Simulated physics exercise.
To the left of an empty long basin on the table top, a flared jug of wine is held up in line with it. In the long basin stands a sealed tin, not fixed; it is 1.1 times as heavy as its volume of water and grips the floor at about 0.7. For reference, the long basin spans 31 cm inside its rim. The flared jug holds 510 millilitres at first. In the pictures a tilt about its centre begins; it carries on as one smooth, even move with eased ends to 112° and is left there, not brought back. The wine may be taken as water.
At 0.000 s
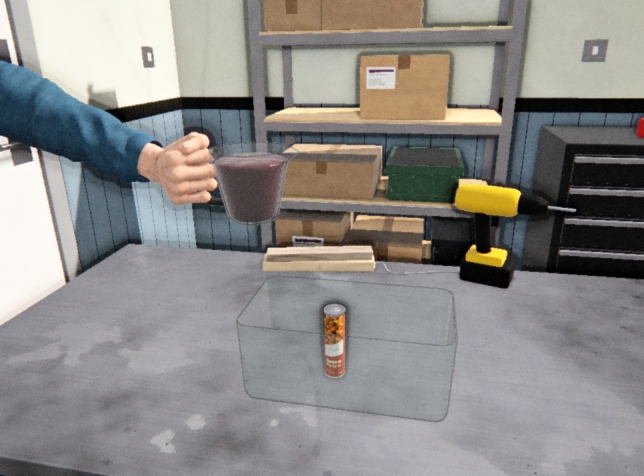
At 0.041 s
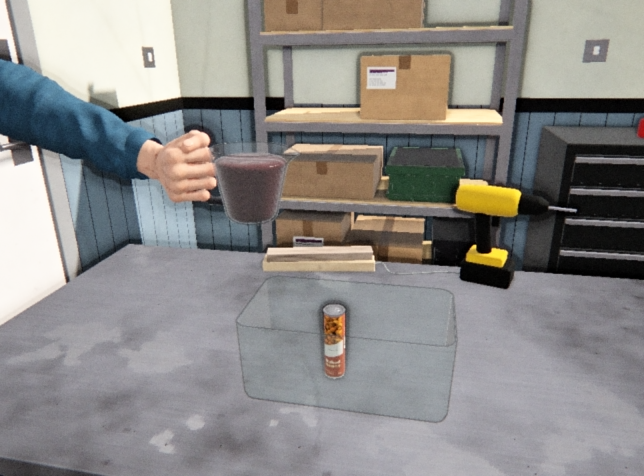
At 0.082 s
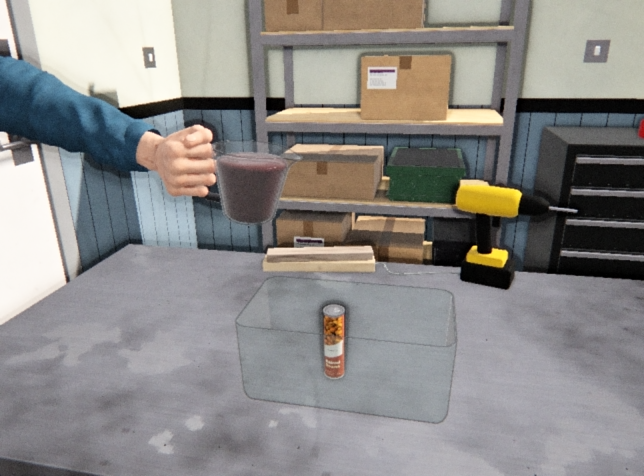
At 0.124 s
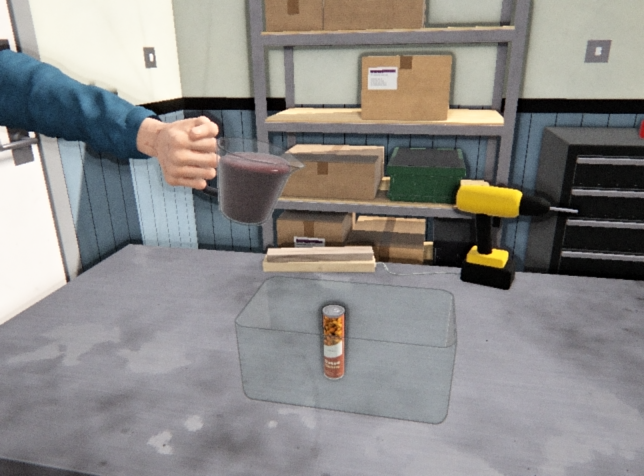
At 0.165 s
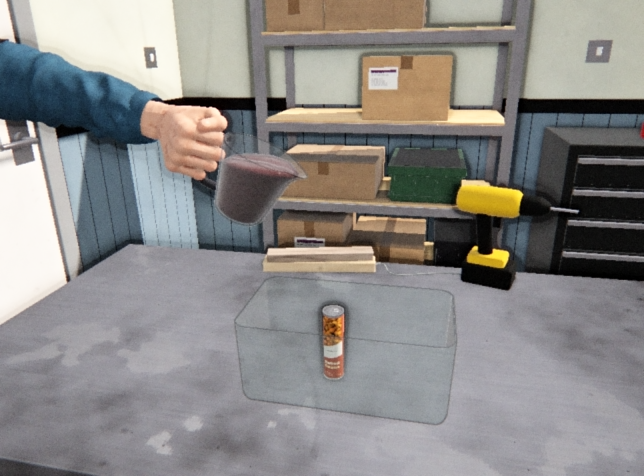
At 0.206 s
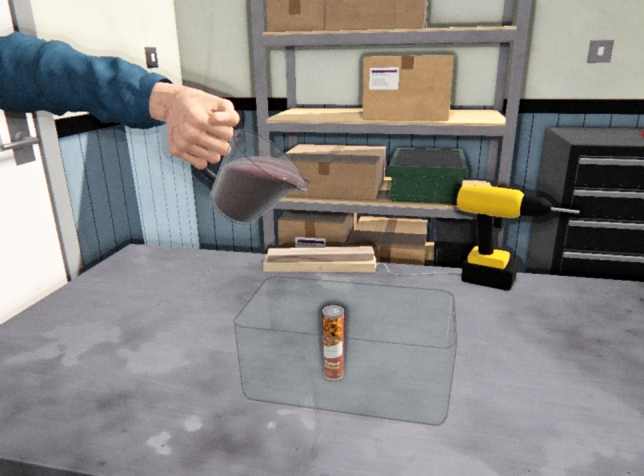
A hand tilts a glass jug of dark liquid rightward above a table holding a clear basin.
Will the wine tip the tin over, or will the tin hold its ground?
It overbalances.
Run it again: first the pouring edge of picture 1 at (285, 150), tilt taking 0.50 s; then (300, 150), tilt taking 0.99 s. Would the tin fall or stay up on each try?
In the first try it comes down; in the second it remains standing.
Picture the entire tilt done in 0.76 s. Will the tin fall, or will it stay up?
In that case the tin overturns.
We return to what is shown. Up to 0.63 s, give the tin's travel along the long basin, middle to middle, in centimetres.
Estimate: Around 1 cm.
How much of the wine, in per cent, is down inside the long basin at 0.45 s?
Near 26 in a hundred.
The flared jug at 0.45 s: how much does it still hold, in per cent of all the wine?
About 30 per cent.
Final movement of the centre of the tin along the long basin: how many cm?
In the end the tin's centre has shifted about 10.5 centimetres.
Then, 0.45 s in, the tilt is 107° and 30 per cent is still to pour; the tin stands where it began.
Then, 0.63 s in, the tilt is 112° and 2 per cent is still to pour; the tin stands 1 cm from where it began.
Then, 0.82 s in, the tilt is 112° and 0 per cent is still to pour; the tin leans 37°.
Then, 1.02 s in, the tilt is 112° and 0 per cent is still to pour; the tin lies on its side.
Finally, the tin lies on its side.
